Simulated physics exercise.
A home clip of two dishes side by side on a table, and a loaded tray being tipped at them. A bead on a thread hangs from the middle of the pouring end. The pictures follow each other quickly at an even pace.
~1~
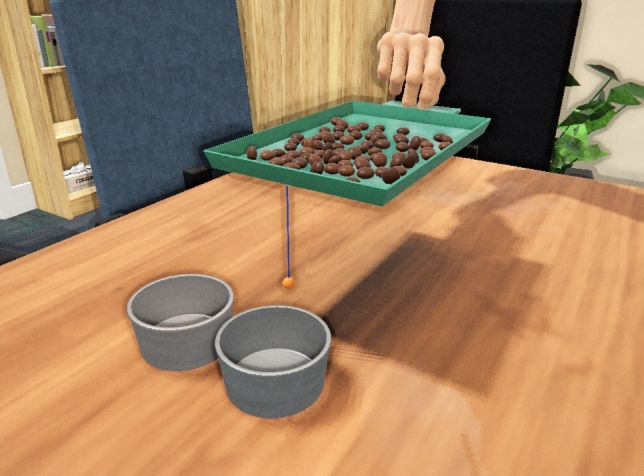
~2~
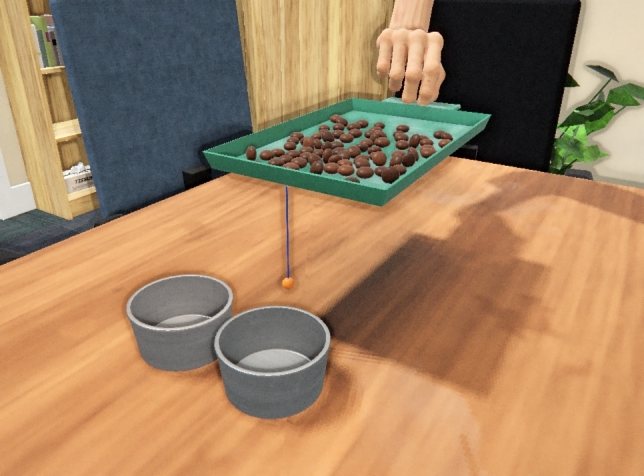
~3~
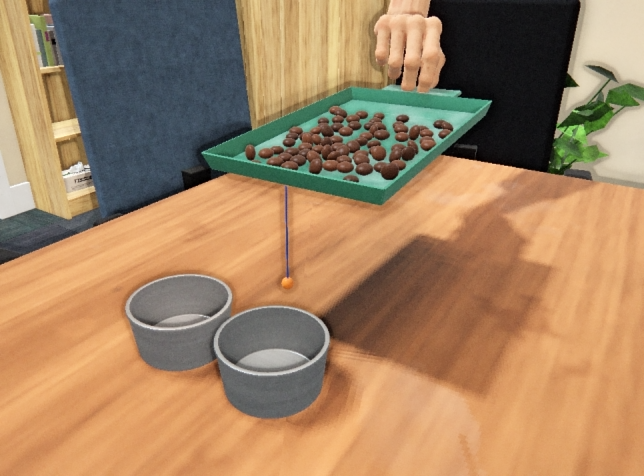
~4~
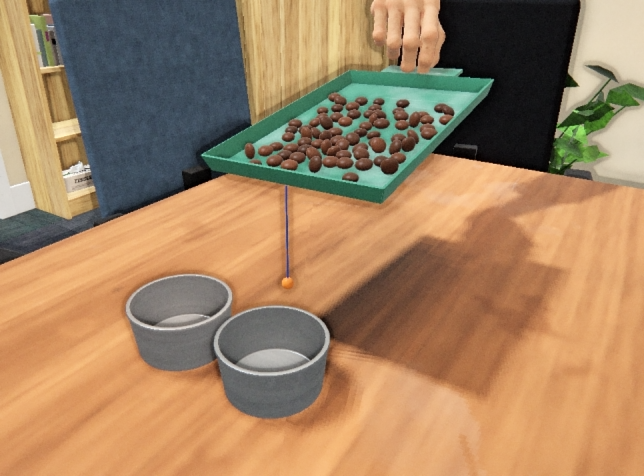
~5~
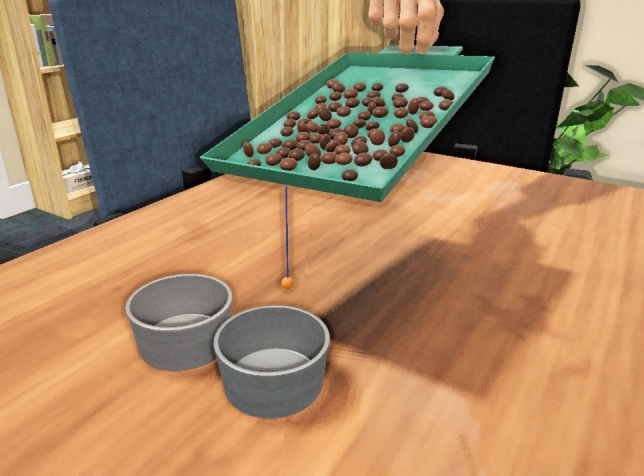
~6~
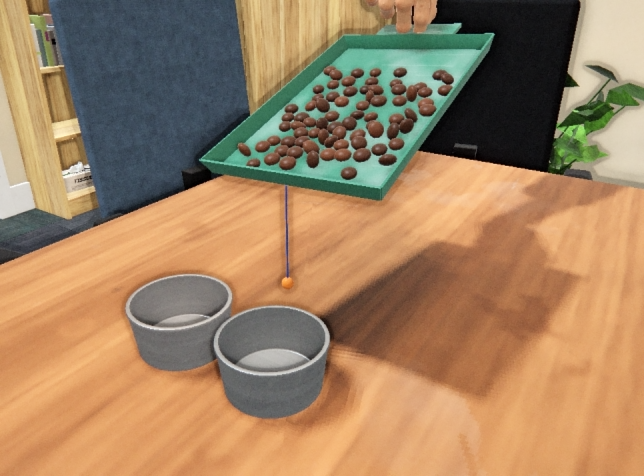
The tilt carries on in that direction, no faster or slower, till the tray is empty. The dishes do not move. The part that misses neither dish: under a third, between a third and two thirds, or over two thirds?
In the dishes lies over two thirds of it.
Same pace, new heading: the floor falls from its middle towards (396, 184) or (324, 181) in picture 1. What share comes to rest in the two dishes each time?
About 0 and 50 per cent.
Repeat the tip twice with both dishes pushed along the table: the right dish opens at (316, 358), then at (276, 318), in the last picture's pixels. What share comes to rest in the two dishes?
About 70 and 70 per cent.
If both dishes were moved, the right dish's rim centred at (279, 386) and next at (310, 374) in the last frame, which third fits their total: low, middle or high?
One: Below one third. Two: One to two thirds.
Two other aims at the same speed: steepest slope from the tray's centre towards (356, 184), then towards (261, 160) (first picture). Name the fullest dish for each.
First the right dish, then the left one.
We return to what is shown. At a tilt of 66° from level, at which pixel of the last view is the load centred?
Close to (279, 143).
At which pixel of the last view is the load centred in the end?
Near (213, 348).
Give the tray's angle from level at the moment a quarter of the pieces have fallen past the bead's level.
At some 100 degrees.
Just after the last frame, tray tipped steeply; almost all on the tray; just a few in the air.
A moment on, tray tipped past a quarter turn; about a tenth on the tray; roughly a quarter in the right dish; roughly a quarter in the left dish; just a few outside both; roughly a third in the air.
Further on, tray tipped past a quarter turn; roughly a third in the right dish; roughly half in the left dish; about a tenth outside both.
When it is over, tray tipped past a quarter turn; roughly a third in the right dish; roughly half in the left dish; about a tenth outside both.
